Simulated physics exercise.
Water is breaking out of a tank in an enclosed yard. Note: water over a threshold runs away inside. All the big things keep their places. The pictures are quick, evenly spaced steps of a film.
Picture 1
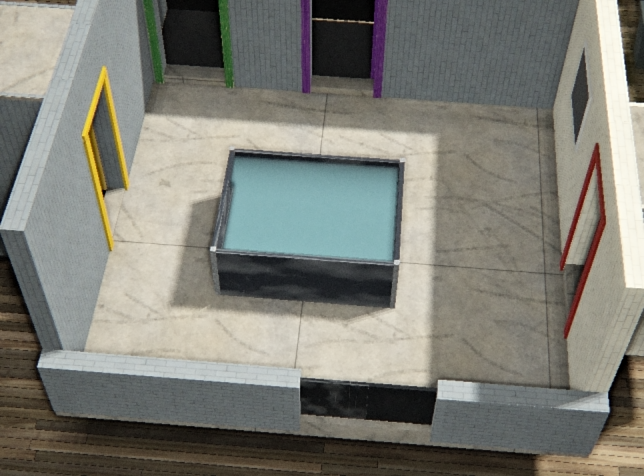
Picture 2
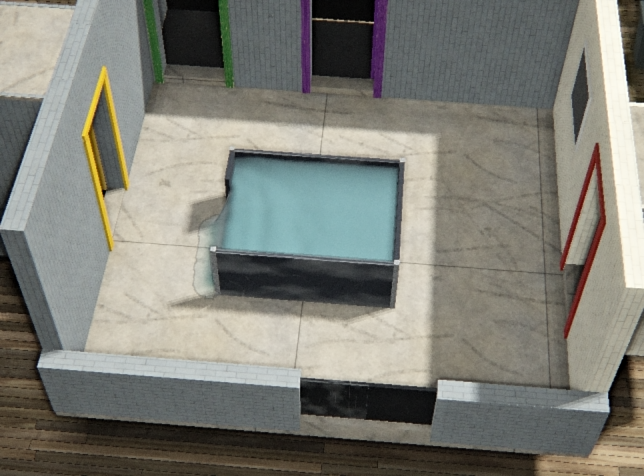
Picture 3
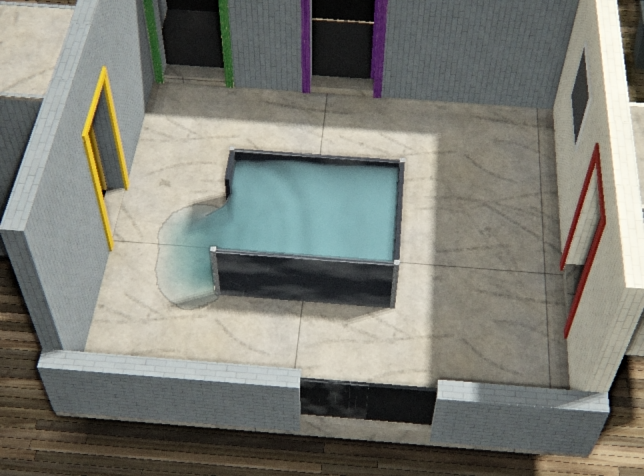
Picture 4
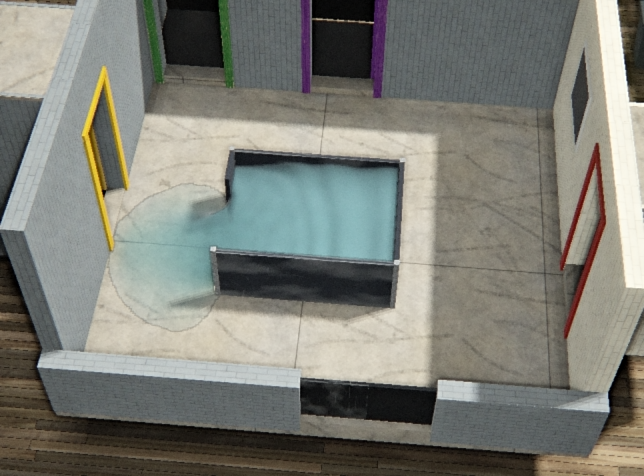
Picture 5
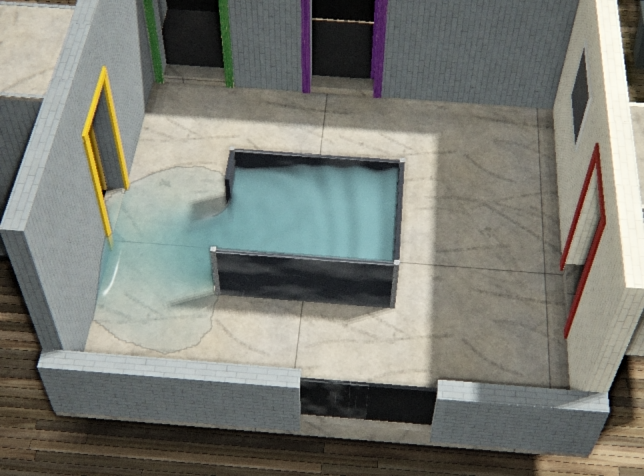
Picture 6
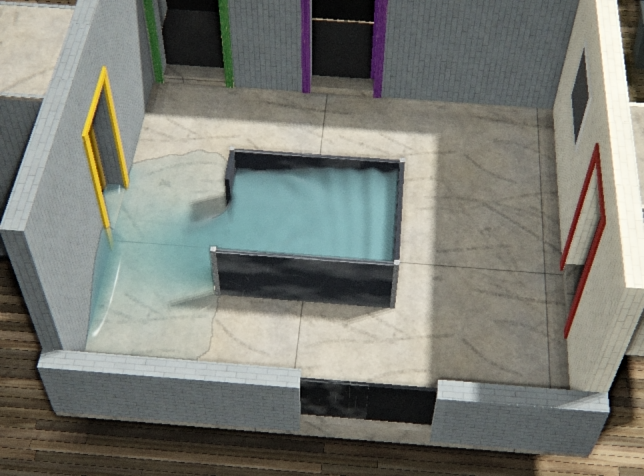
In a walled yard with yellow, green, purple and red doorways, an open tank of water sits whole and still. Water breaks out through a gap in its left side and fans across the pale floor, then reaches the left wall near the yellow doorway and spreads along its base.
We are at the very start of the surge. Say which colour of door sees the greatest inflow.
It is the yellow door.
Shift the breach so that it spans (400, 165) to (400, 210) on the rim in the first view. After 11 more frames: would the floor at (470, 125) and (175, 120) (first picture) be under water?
Well, the first point ends up swamped, and the second one ends up unwetted.
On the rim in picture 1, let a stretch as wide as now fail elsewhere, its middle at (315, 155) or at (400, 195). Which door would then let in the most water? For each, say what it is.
First case the purple-painted one, second case the one in red.
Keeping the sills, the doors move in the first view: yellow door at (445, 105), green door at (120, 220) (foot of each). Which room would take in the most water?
The green-painted one.
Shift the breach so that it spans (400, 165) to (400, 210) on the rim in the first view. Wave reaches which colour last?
Answer: The one in yellow.
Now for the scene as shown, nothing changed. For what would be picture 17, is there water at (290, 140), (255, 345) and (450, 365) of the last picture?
Spared, swamped, spared.
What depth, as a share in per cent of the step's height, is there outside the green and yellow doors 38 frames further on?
I reckon it's around 70 and then 240 per cent.
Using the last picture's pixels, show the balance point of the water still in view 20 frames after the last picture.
About (255, 272).
A moment on, water covers 20 % of the floor; yellow door a lot in, purple door not reached, green door not reached, red door not reached.
Next, water covers 35 % of the floor; yellow door a lot in, purple door not reached, green door wet at the sill, nothing in, red door not reached.
Then, water covers 60 % of the floor; yellow door a lot in, purple door wet at the sill, nothing in, green door a trickle in, red door wet at the sill, nothing in.
Later, water covers 90 % of the floor; yellow door a lot in, purple door wet at the sill, nothing in, green door a trickle in, red door a trickle in.
In the end, water covers 95 % of the floor; yellow door a lot in, purple door wet at the sill, nothing in, green door a trickle in, red door a trickle in; the yellow door has let in the most.
